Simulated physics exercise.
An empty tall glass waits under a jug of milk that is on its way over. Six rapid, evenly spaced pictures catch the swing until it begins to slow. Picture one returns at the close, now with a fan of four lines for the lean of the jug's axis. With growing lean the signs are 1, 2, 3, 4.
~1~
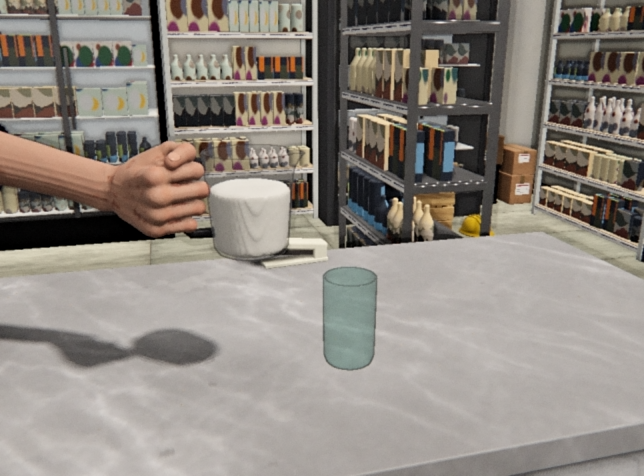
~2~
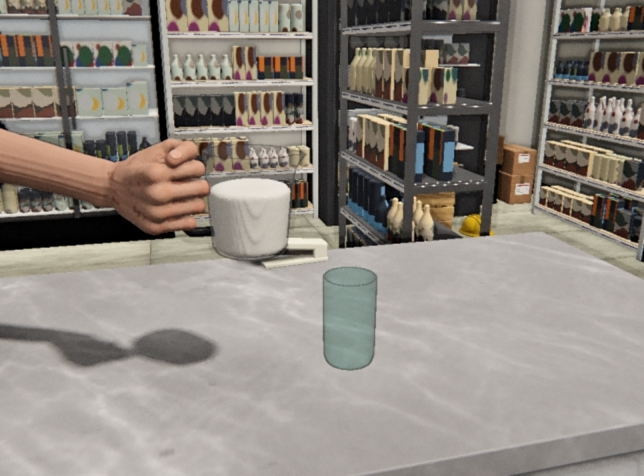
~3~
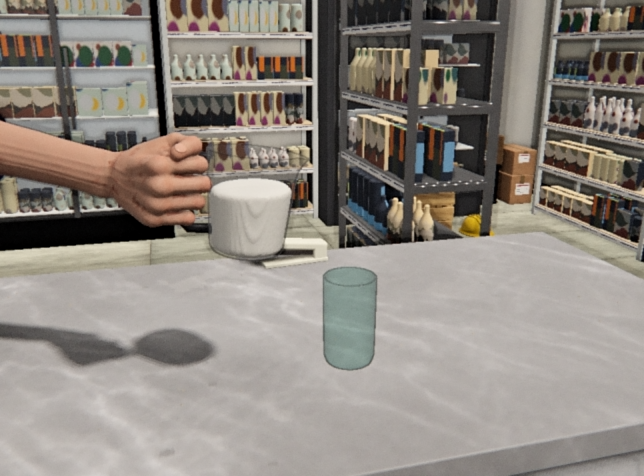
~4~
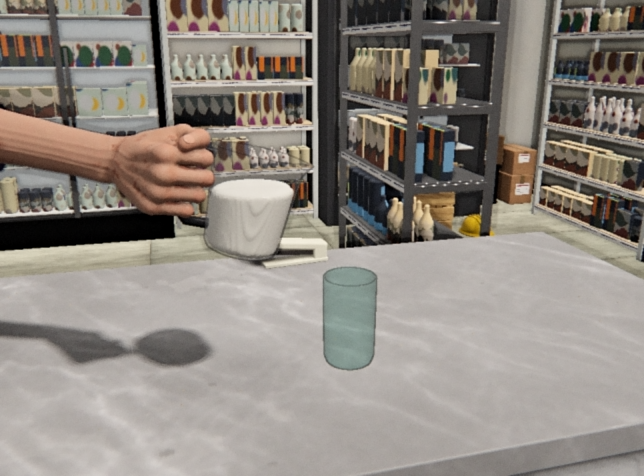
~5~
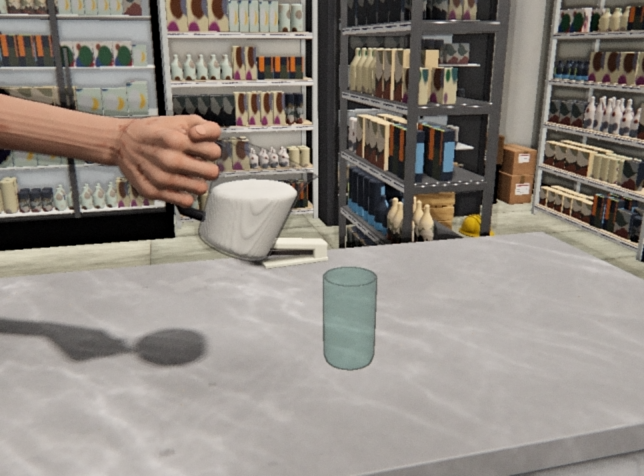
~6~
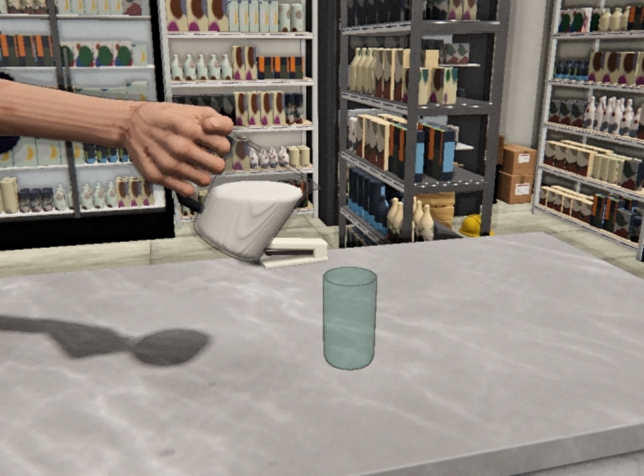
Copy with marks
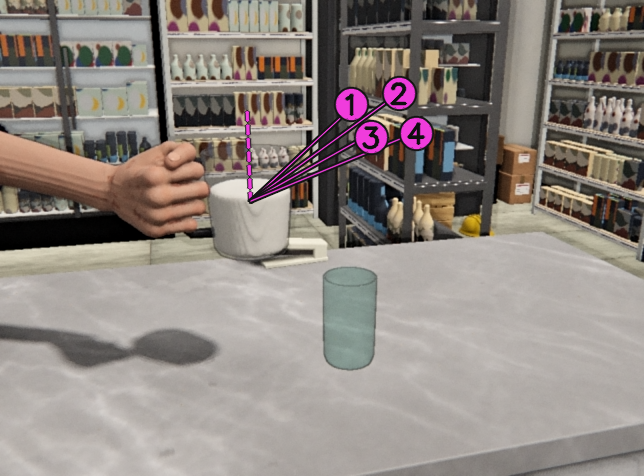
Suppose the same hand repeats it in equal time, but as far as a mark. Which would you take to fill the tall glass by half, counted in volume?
3 works best here.
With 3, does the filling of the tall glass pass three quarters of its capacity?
No.
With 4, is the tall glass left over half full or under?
Over.
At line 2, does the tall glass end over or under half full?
Under half.
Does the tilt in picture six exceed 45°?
No, it does not.
In magenta, 1 at (340, 118); 2 at (385, 103); 3 at (355, 142); 4 at (400, 138).
With 1, the tall glass ends with about 16 % of what it can hold.
With 2, the tall glass ends with about 30 % of what it can hold.
With 3, the tall glass ends with about 49 % of what it can hold.
With 4, the tall glass ends with about 68 % of what it can hold.
